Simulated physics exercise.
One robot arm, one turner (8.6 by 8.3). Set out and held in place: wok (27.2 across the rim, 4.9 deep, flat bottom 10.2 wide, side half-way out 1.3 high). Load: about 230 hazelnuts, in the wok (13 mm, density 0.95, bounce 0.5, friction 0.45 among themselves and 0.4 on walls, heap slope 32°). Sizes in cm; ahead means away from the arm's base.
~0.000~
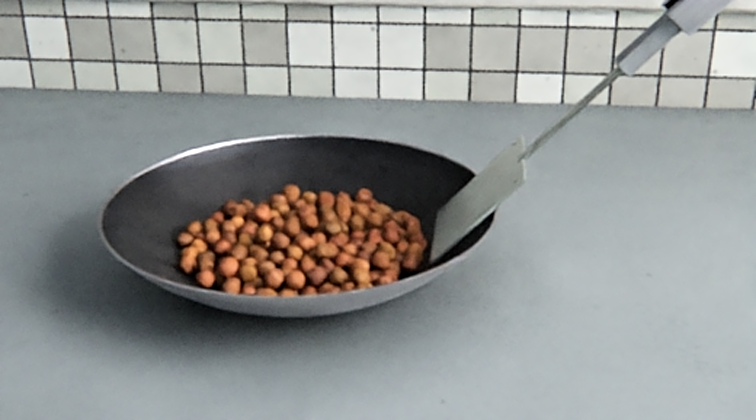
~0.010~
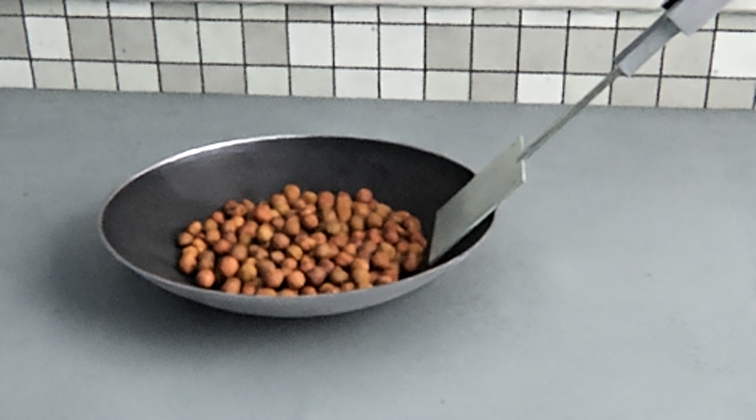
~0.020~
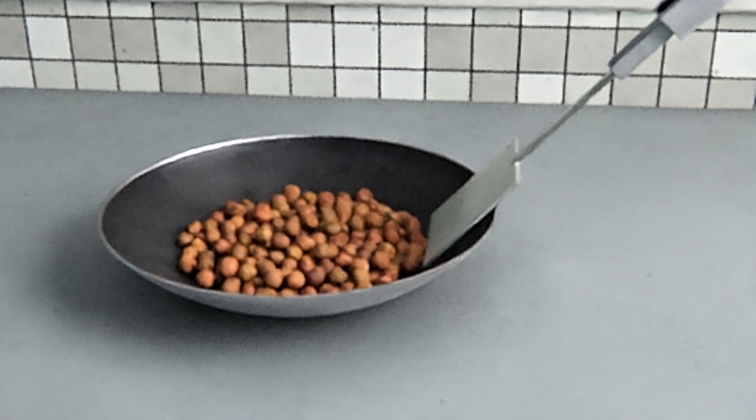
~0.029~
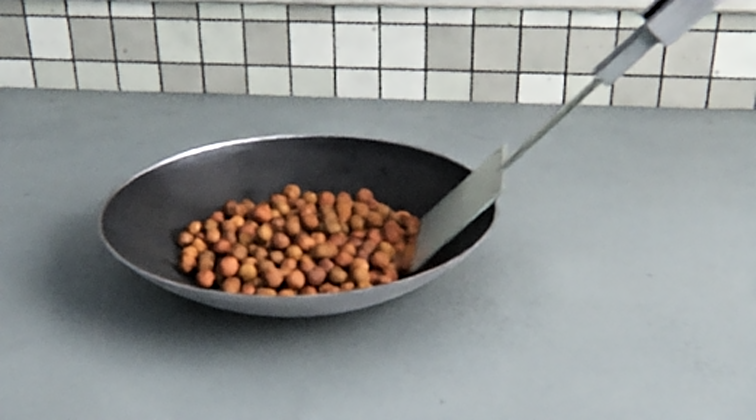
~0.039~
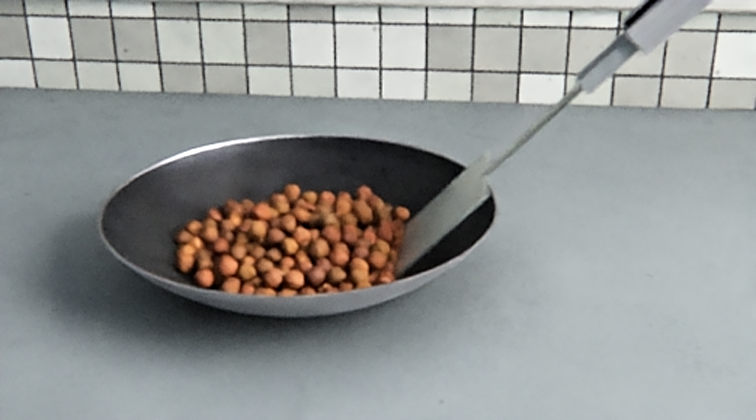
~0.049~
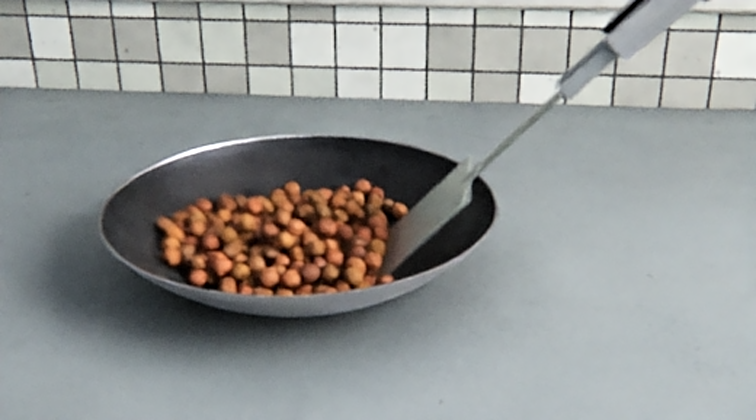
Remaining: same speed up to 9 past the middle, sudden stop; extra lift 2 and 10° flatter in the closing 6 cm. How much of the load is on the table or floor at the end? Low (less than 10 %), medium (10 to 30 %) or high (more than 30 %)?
Answer: High; more than 30 % of the hazelnuts finish on the table or floor.
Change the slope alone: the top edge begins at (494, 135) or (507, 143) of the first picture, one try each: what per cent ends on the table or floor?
Some 45 and 40 per cent.
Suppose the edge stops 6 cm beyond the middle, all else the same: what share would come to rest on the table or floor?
It would be near 20 per cent.
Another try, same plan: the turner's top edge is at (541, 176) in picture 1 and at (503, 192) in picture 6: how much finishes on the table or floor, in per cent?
About 35 per cent.
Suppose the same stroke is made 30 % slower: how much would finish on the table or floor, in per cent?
Then about 30 per cent.
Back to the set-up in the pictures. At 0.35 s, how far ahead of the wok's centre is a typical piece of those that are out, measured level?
Some 22 cm.
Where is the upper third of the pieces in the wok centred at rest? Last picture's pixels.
At about (198, 240).
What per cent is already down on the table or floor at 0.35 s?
Roughly 35 per cent.
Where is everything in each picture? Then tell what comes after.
In the first frame, the turner top edge at (524, 156), sloping 47°; upper third of the load around (299, 238), from x 185 to 420, top at y 195; 232 in the wok.
In the second frame, the turner top edge at (523, 157), sloping 47°; upper third of the load around (299, 238), from x 185 to 420, top at y 195.
In the third frame, the turner top edge at (517, 160), sloping 47°; upper third of the load around (299, 238), from x 185 to 420, top at y 195.
In the fourth frame, the turner top edge at (505, 165), sloping 47°; upper third of the load around (299, 238), from x 185 to 415, top at y 195.
In the fifth frame, the turner top edge at (487, 172), sloping 47°; upper third of the load around (303, 236), from x 185 to 400, top at y 195.
In the sixth frame, the turner top edge at (469, 177), sloping 47°; upper third of the load around (289, 229), from x 165 to 400, top at y 190; 232 in the wok.
After 0.09 s, sloping 47°, highest piece 7 above the table; 231 in the wok, 1 on the blade or in flight.
After 0.13 s, sloping 45°, highest piece 10 above the table; 217 in the wok, 15 on the blade or in flight.
After 0.35 s, sloping 37°, highest piece 9 above the table; 129 in the wok, 83 on the table or floor, 20 on the blade or in flight.
After 1.40 s, sloping 37°, highest piece 6 above the table; 128 in the wok, 104 on the table or floor.
In the end, 128 in the wok, 104 on the table or floor. That is 45 % on the table or floor.
